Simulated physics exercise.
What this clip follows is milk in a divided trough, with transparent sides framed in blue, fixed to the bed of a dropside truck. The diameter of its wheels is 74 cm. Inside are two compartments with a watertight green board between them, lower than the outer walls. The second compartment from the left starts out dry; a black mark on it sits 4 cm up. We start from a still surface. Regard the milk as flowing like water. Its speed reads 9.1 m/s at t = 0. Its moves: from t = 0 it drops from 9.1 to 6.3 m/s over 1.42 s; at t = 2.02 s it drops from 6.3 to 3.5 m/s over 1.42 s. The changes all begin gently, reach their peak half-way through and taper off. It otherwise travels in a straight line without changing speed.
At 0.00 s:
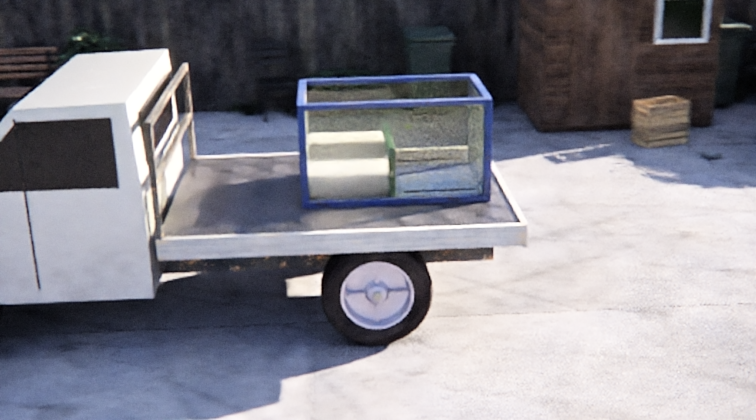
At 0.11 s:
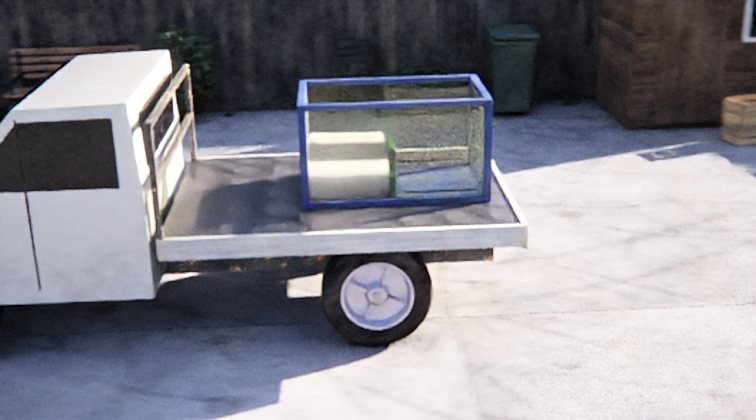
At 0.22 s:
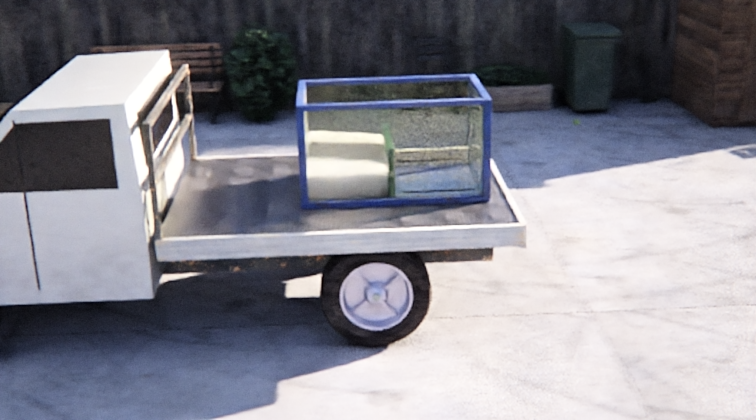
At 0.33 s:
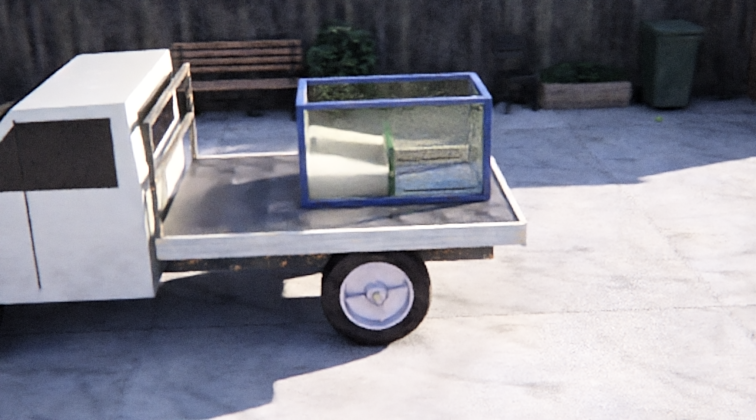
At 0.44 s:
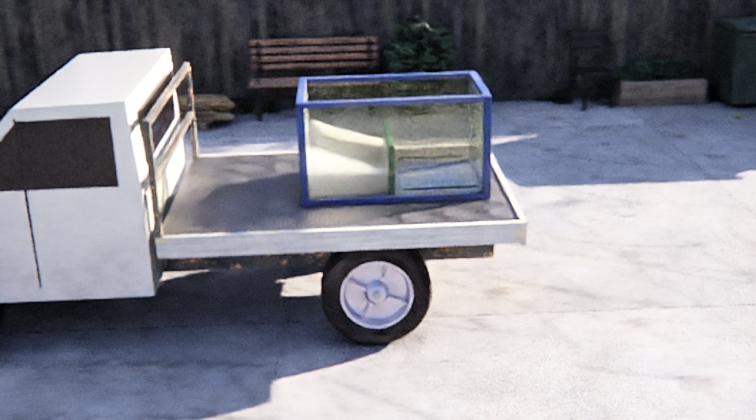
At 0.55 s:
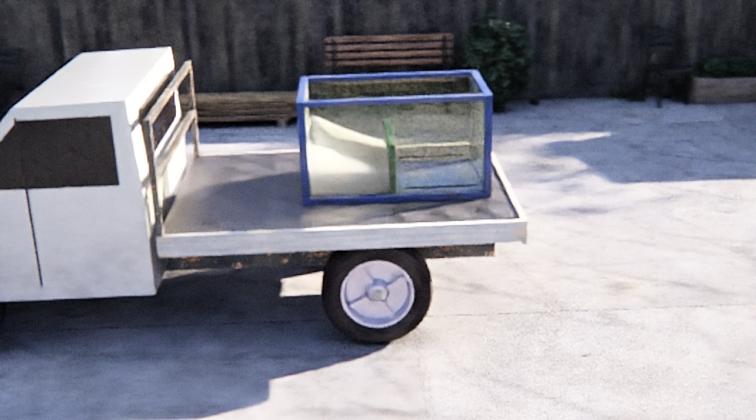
White flatbed truck rolling left and slowing past a dark wall, milk climbing the left side of a blue-framed divided trough.
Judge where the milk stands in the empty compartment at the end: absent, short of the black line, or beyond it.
Absent.
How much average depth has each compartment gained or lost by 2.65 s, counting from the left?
0 cm, 0 cm.
After 1.45 s left to right it is 29, 0 cm deep.
After 2.65 s left to right it is 29, 0 cm deep.
After 3.95 s left to right it is 29, 0 cm deep.
After 6.43 s left to right it is 29, 0 cm deep.
